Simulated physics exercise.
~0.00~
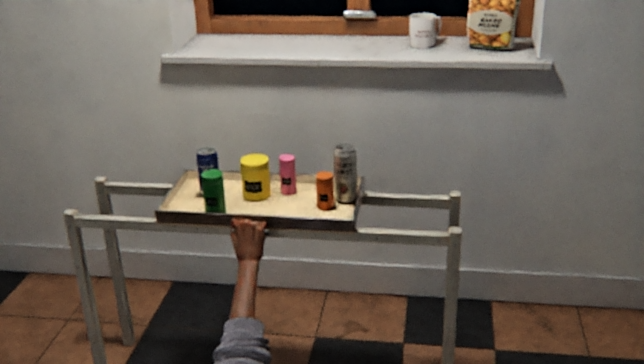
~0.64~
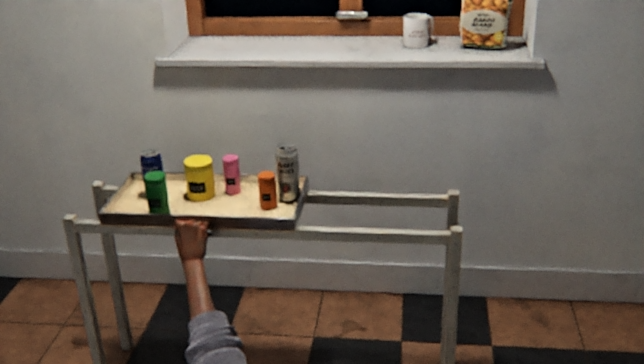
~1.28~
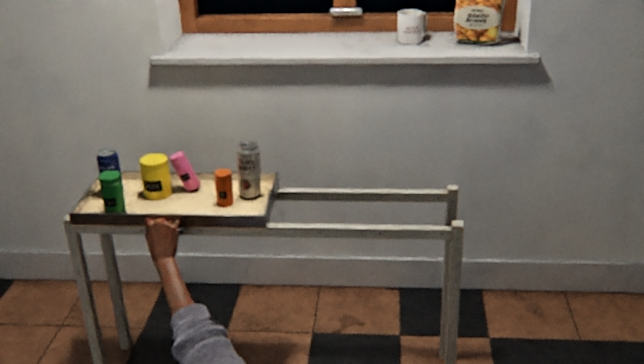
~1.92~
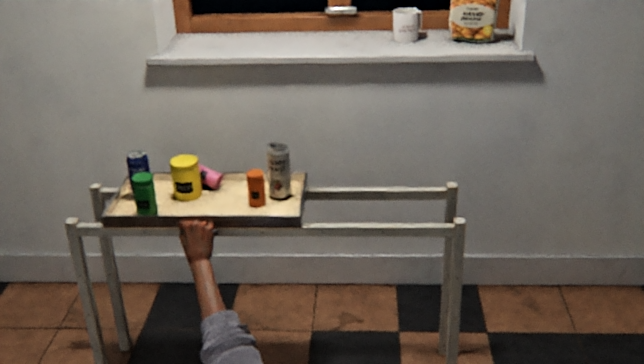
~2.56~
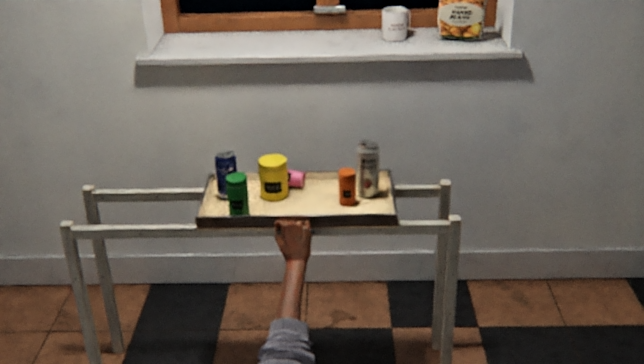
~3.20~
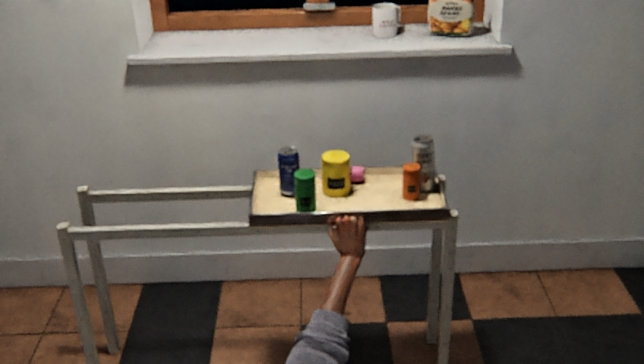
A wooden tray of colorful containers slid left along a rail stand as a hand held its front edge, and the pink shaker tipped over; the hand then moved the tray to the right end, with the other five containers still standing.
